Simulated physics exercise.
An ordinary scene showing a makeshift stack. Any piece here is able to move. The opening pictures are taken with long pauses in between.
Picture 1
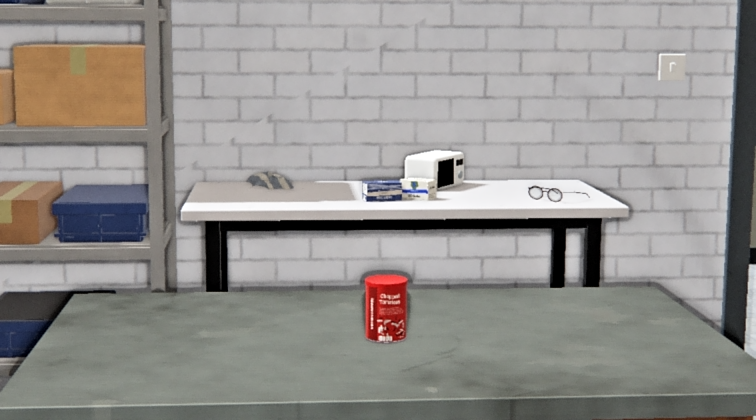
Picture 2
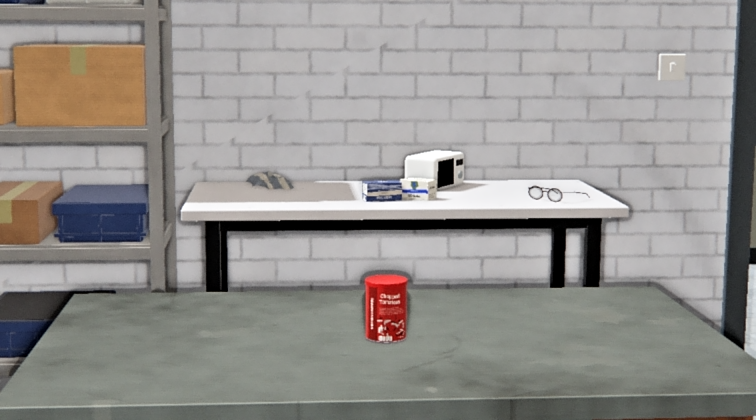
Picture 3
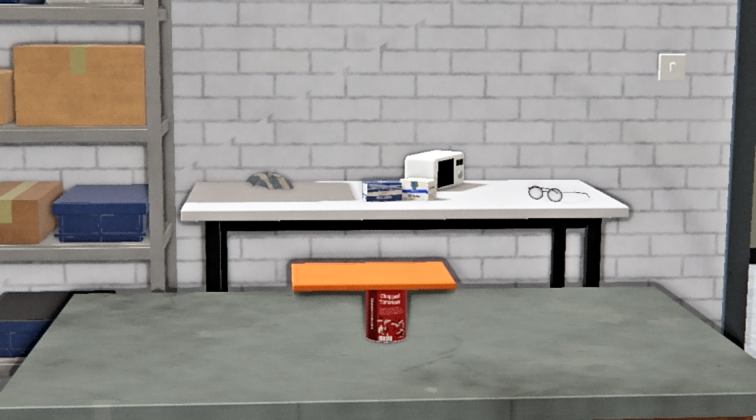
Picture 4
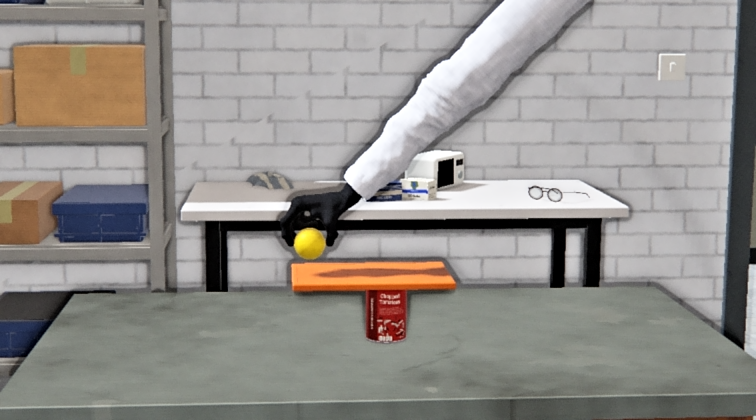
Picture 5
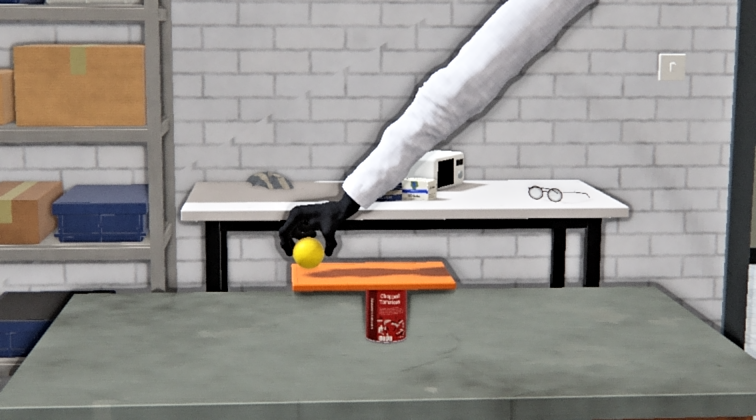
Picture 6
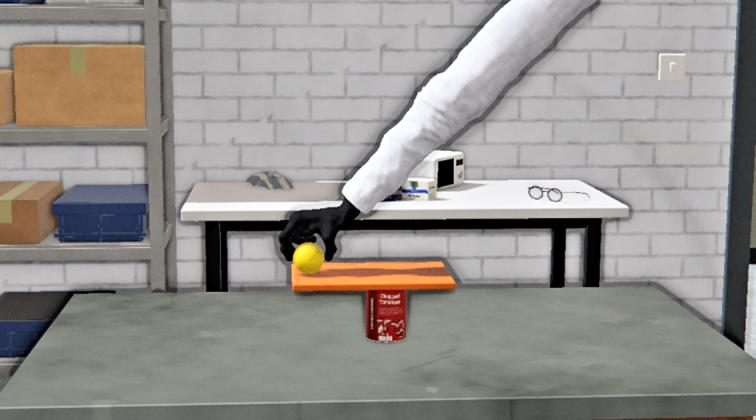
Orange board appearing on top of a red tin, then a black-gloved hand lowering a yellow lemon onto its left end.
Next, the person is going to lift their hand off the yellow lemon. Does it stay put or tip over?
I expect failure here.
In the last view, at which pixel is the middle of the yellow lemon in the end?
Somewhere around (280, 326) in the last picture.
Then, 0.40 s on from there, yellow lemon now fallen; orange lid turned 56° from how it was put.
Then, 0.60 s on from there, orange lid turned 47° from how it was put.
In the end, fallen, yellow lemon; toppled in the stack, orange lid; red tin unmoved. At the end, from the last picture's camera, yellow lemon near (280, 326). The stack loses its balance.
